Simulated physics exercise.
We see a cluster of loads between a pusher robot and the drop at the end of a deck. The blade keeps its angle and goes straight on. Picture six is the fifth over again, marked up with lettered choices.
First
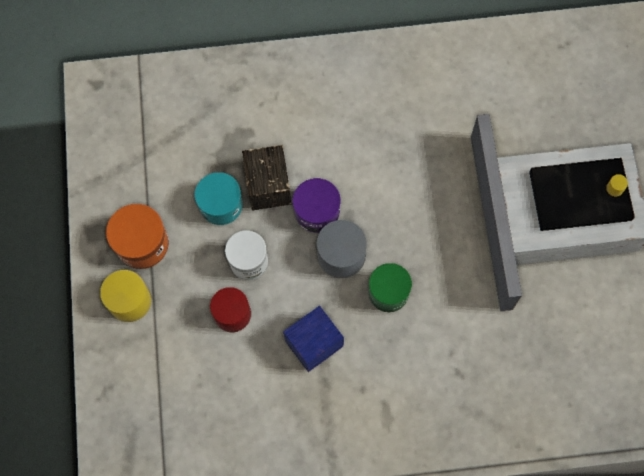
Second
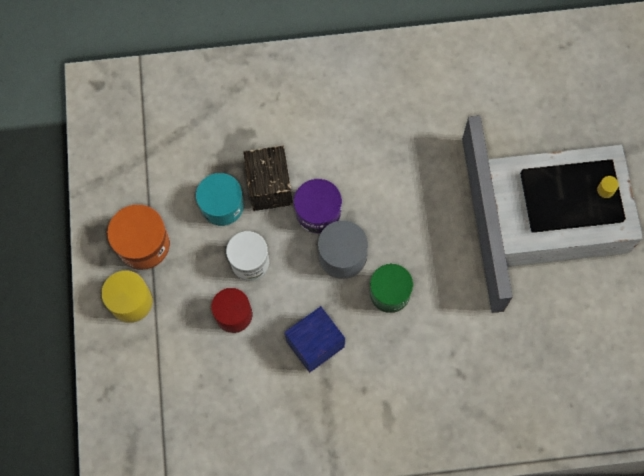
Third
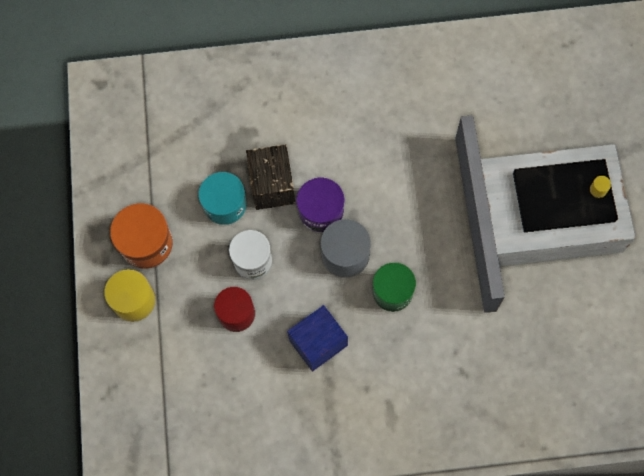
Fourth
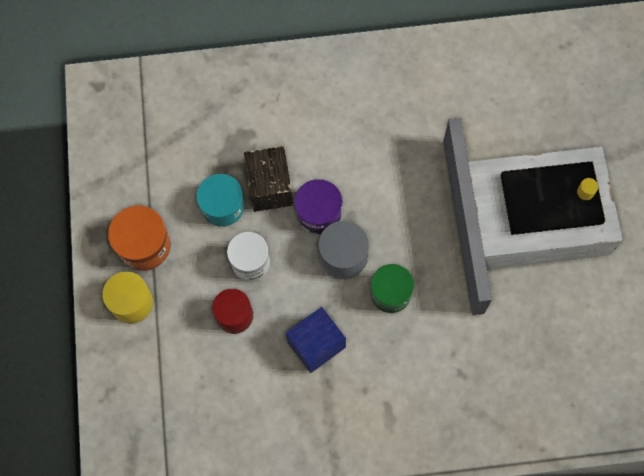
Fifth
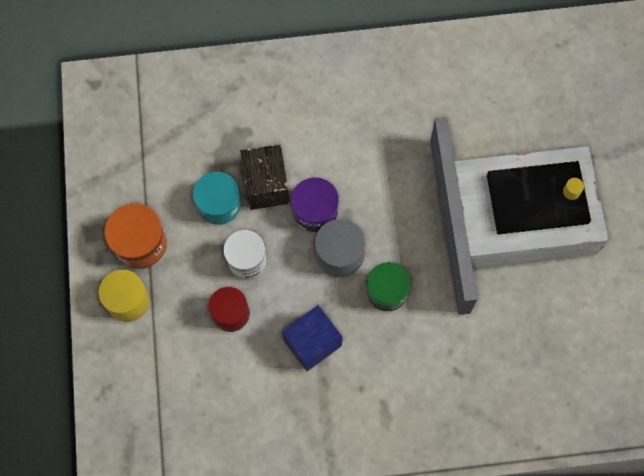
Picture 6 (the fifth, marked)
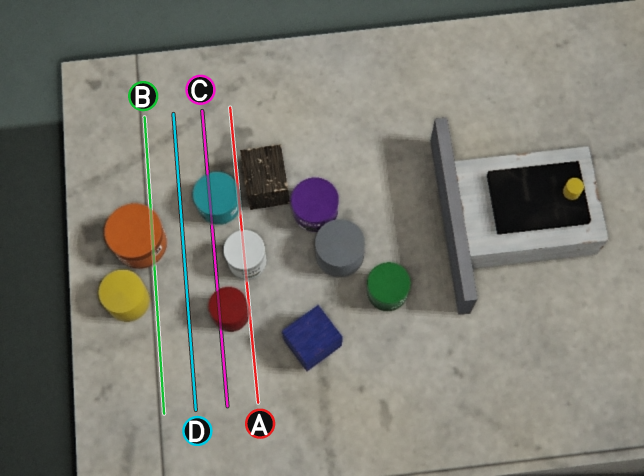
On a pale, stone-like deck, a cluster of colourful round containers, a blue block and a dark crate sits to the left of a pusher robot with a wide grey blade. The robot slides slowly leftward, narrowing the gap to the green container, while the clustered items stay where they are.
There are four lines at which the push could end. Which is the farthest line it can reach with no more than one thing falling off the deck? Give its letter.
No farther than B.
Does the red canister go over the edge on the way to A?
By then, no.
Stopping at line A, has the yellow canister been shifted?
No.
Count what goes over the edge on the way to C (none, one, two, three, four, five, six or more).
In all, none.
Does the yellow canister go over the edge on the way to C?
No.
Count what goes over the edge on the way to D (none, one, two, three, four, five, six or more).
The count is none.
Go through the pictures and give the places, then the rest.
In the first picture, yellow canister (127, 296); black crate (267, 178); orange pail (138, 237).
In the second picture, robot (566, 196); red canister (233, 311).
In the third picture, robot (558, 196); white pail (251, 256).
In the fourth picture, robot (545, 198); turquoise pail (221, 201).
In the fifth picture, robot (531, 198); blue crate (313, 338); yellow canister (125, 296); black crate (265, 178).
On the marked copy, A at (244, 248); B at (154, 258); C at (214, 251); D at (184, 255).
With B. Early on, robot (421, 210); green pail (326, 295); grey canister (317, 252).
Further on, robot (311, 223); orange pail (128, 238); turquoise pail (161, 201).
At the end, robot (227, 232); yellow canister over the edge; orange pail (73, 239); one fallen.
As for the rest, A is within the limit but short; C is within the limit but short; D is within the limit but short.
